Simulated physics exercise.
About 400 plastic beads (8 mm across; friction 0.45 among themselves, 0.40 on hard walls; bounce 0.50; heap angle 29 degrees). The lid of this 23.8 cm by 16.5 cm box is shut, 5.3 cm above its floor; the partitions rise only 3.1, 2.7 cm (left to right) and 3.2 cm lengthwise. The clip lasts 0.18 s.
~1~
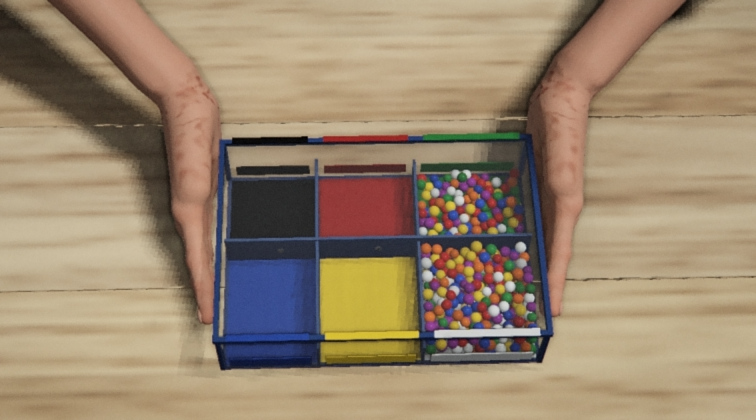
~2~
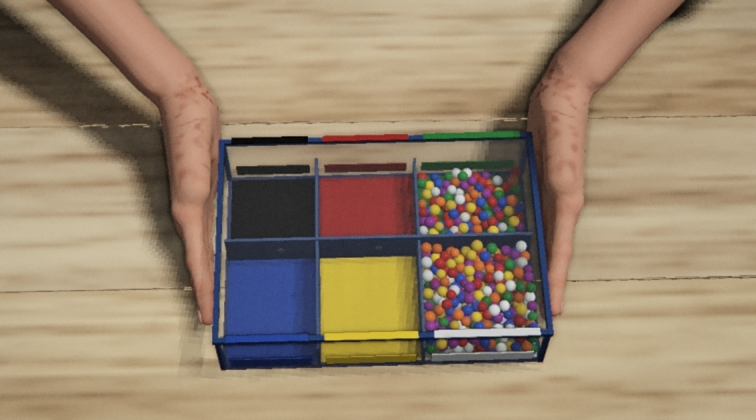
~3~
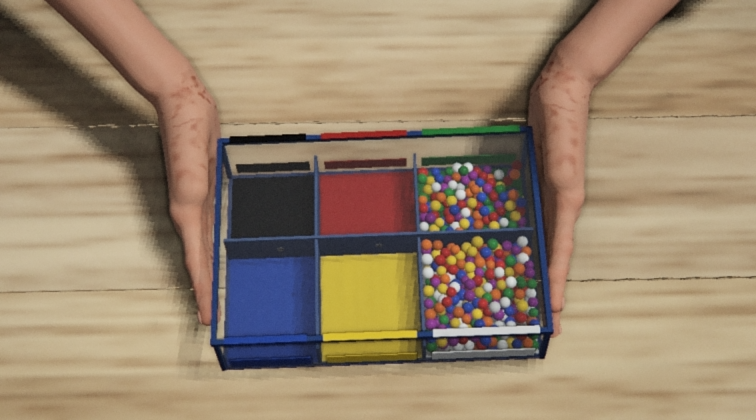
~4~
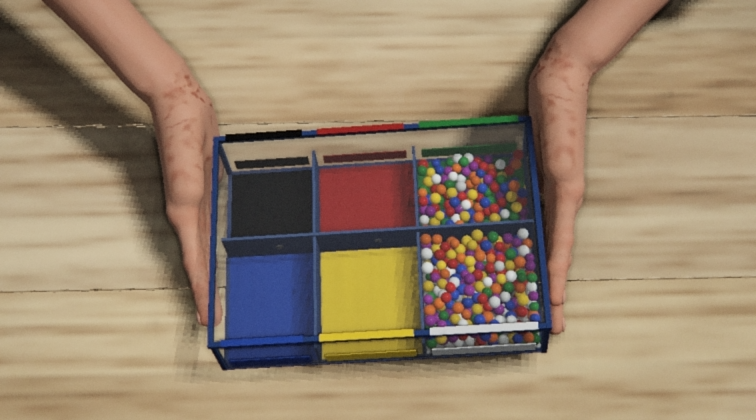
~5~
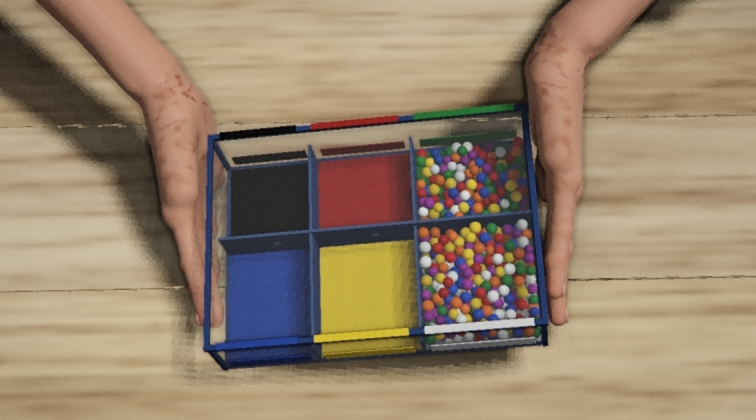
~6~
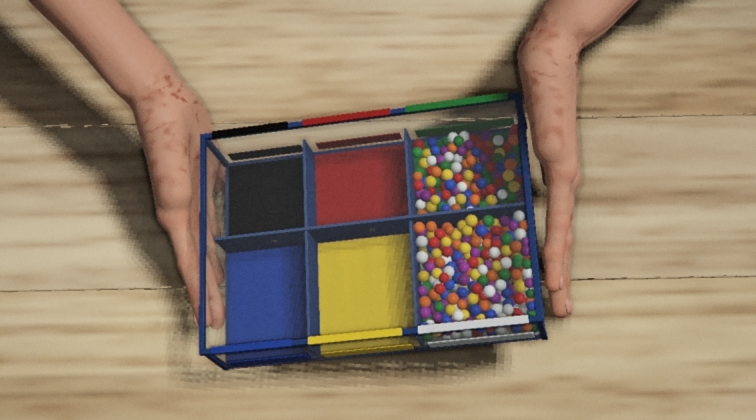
At the start, two hands hold a lidded, clear box of six coloured compartments level on a wooden surface, with multicoloured beads filling the two on the right. The hands then gradually tilt it, its right side rising and left side lowering, while the beads shift slightly within their compartments.
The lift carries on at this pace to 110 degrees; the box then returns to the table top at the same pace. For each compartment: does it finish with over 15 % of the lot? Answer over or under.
Red compartment: Under; blue compartment: Over; green compartment: Under; yellow compartment: Over; white compartment: Under; black compartment: Under.
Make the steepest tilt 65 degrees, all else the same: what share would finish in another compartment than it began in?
Some 35 per cent.
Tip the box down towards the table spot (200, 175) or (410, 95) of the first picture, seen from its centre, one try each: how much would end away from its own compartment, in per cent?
Some 100 and 50 per cent.
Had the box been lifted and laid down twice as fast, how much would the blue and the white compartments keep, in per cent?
Then: Blue 50; white 20.
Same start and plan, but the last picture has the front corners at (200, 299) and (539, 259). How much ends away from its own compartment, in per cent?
It would be near 85 per cent.
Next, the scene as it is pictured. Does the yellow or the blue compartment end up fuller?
The blue compartment.
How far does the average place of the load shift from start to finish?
About 14.0 cm.
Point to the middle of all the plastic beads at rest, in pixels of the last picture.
Near (290, 326).
Then, 0.81 s after the last picture, tilt 110 degrees; red 5 %, blue 25 %, green 10 %, yellow 25 %, white 30 %.
Then, 1.34 s after the last picture, tilt 49 degrees; blue 65 %, yellow 25 %, white 5 %.
Then, 1.94 s after the last picture, tilt 0 degrees; blue 70 %, yellow 25 %, white 5 %.
In the end, red 0 %, blue 70 %, green 0 %, yellow 25 %, white 5 %, black 0 %.
